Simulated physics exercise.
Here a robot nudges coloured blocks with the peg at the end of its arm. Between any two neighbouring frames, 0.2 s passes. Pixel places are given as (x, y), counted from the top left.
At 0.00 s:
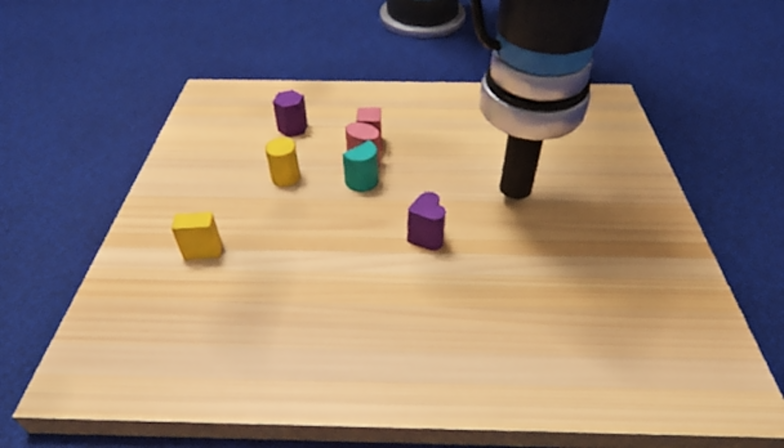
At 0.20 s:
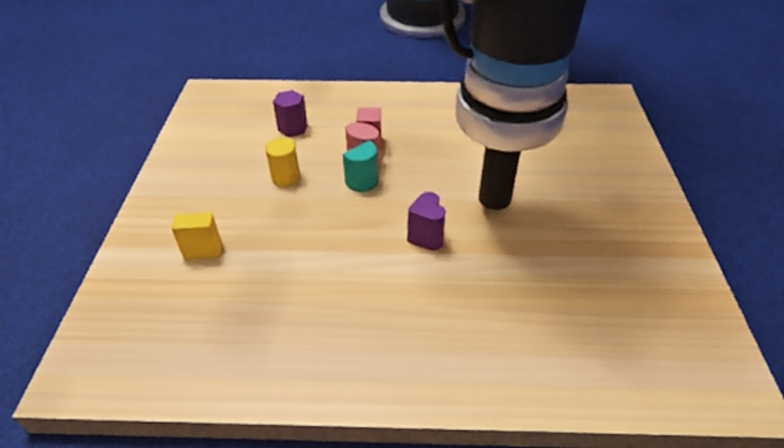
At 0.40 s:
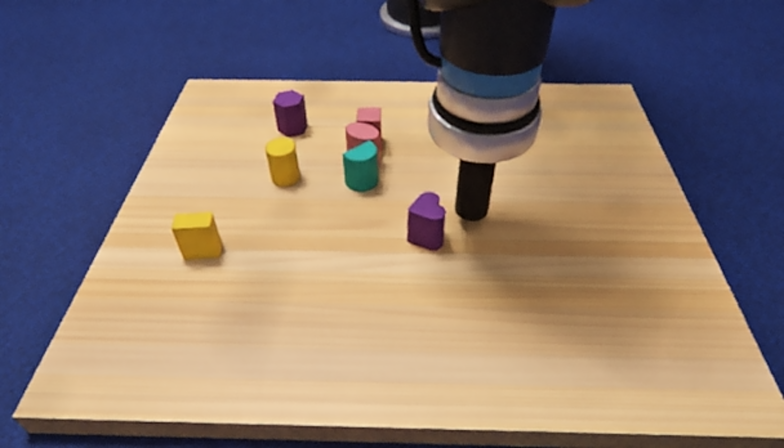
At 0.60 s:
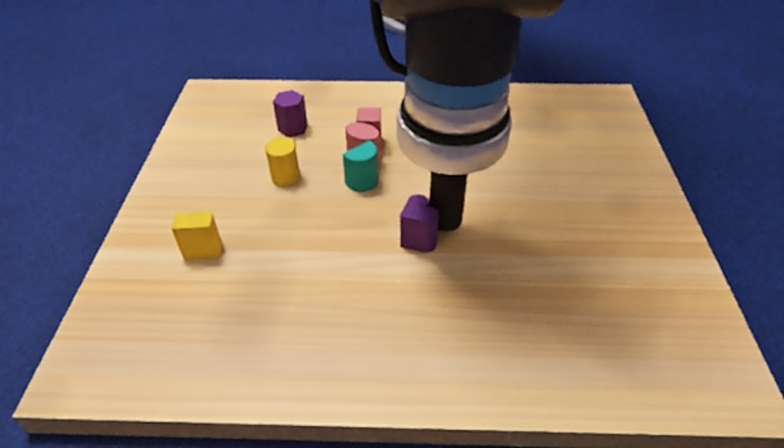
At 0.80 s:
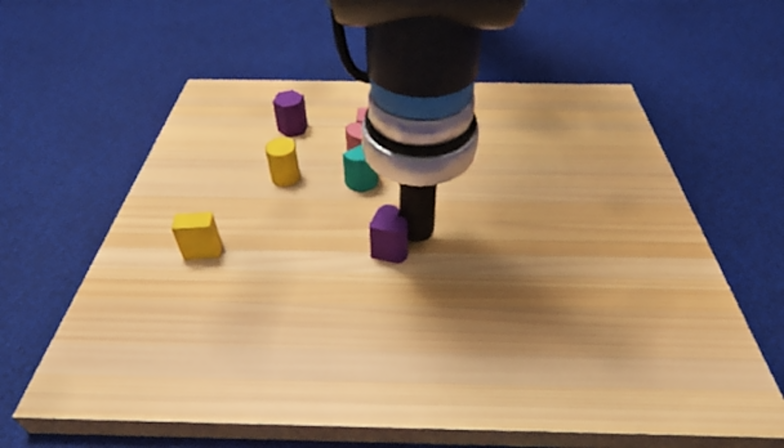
A robot arm's black peg moves left and nudges the purple heart-shaped block left.
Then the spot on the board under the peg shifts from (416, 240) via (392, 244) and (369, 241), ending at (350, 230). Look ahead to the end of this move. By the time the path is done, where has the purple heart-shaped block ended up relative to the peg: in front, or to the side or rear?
It falls back or aside.
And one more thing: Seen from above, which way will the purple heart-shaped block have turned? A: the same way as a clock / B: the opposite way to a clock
The correct letter is B.
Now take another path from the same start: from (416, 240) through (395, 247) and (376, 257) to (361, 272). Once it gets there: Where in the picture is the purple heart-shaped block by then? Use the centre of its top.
The centre of its top will be at (326, 246).
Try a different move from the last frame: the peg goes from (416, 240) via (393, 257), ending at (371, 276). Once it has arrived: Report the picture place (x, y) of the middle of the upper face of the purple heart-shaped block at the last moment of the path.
In the picture, that point is around (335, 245).
What follows on the original path. Halfway along, peg (380, 233); purple heart-shaped block (353, 226).
At the end, peg (349, 219); turquoise half-round block not moved; purple heart-shaped block (343, 226), turned 35° anticlockwise.
